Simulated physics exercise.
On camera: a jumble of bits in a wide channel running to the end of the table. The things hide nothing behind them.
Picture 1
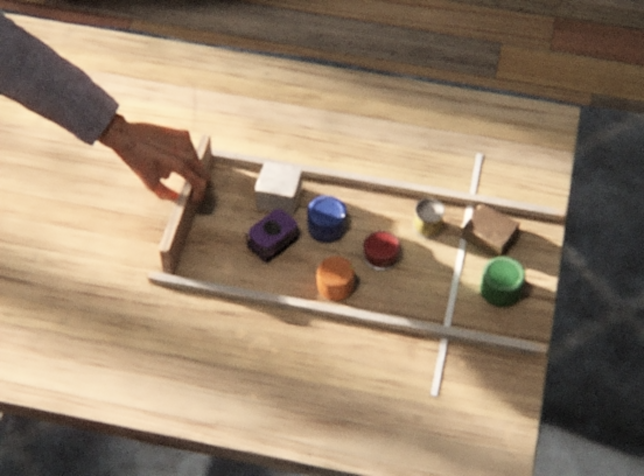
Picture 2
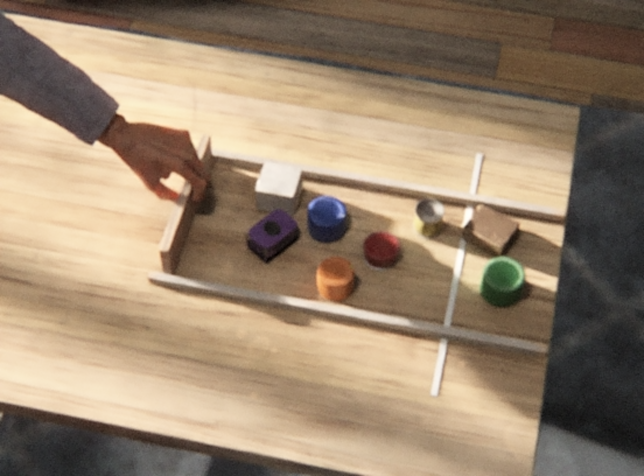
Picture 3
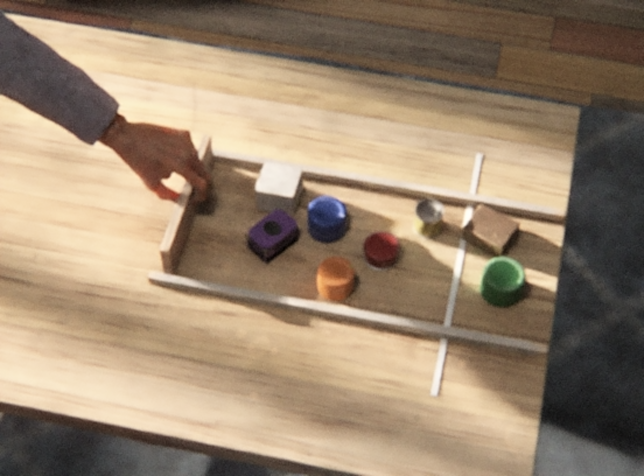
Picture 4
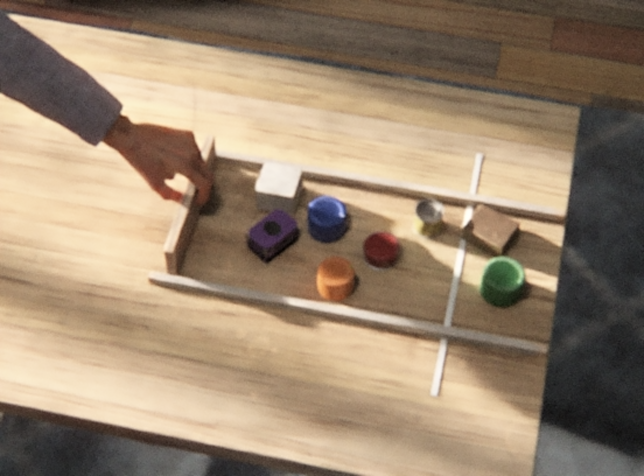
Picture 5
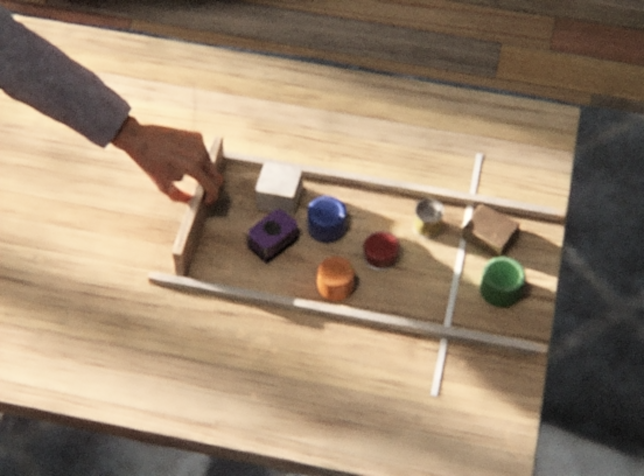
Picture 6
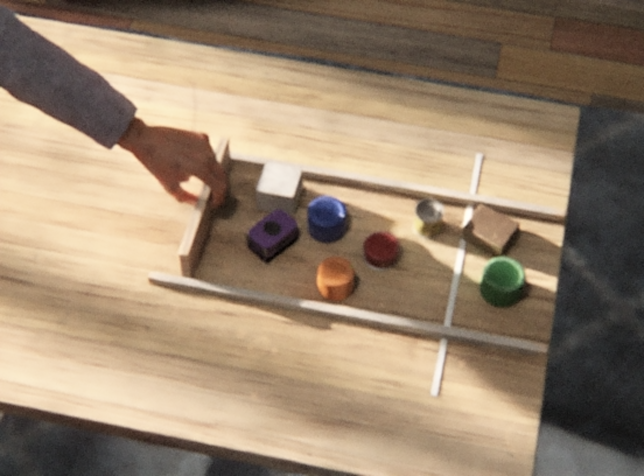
A hand reaching from the upper left moves a wooden board a short way right along a channel on a wooden table, seen from above by a still camera. Inside are a white block, a purple case, blue and orange lids and a red tin, with a yellow tin, brown block and green lid near a pale tape strip at right. The board barely shifts at first, then slides slowly, while the objects stay put.
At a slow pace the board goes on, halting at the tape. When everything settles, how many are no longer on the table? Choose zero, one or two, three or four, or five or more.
When everything settles, zero are no longer on the table.
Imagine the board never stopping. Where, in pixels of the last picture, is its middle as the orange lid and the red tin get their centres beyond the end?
The orange lid puts it at (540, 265), the red tin at (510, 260).
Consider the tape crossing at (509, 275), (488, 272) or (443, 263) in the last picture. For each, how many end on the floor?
Taken one after another, the numbers are 3, 2 and 0.
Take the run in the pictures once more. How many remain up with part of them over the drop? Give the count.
2.
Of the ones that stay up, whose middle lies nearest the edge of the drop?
That is the brown block.
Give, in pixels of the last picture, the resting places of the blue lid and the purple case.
Final pixels, roughly: (510, 261) for the first, (472, 268) for the other.
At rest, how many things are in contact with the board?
The count in contact is 3.
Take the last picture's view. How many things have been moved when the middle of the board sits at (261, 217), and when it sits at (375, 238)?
Note: First position 2; second position 6.
Soon after, none off yet; green lid at rest near (503, 282); brown block at rest near (490, 231); yellow tin at rest near (429, 219).
In the end, the number that fall off is zero.
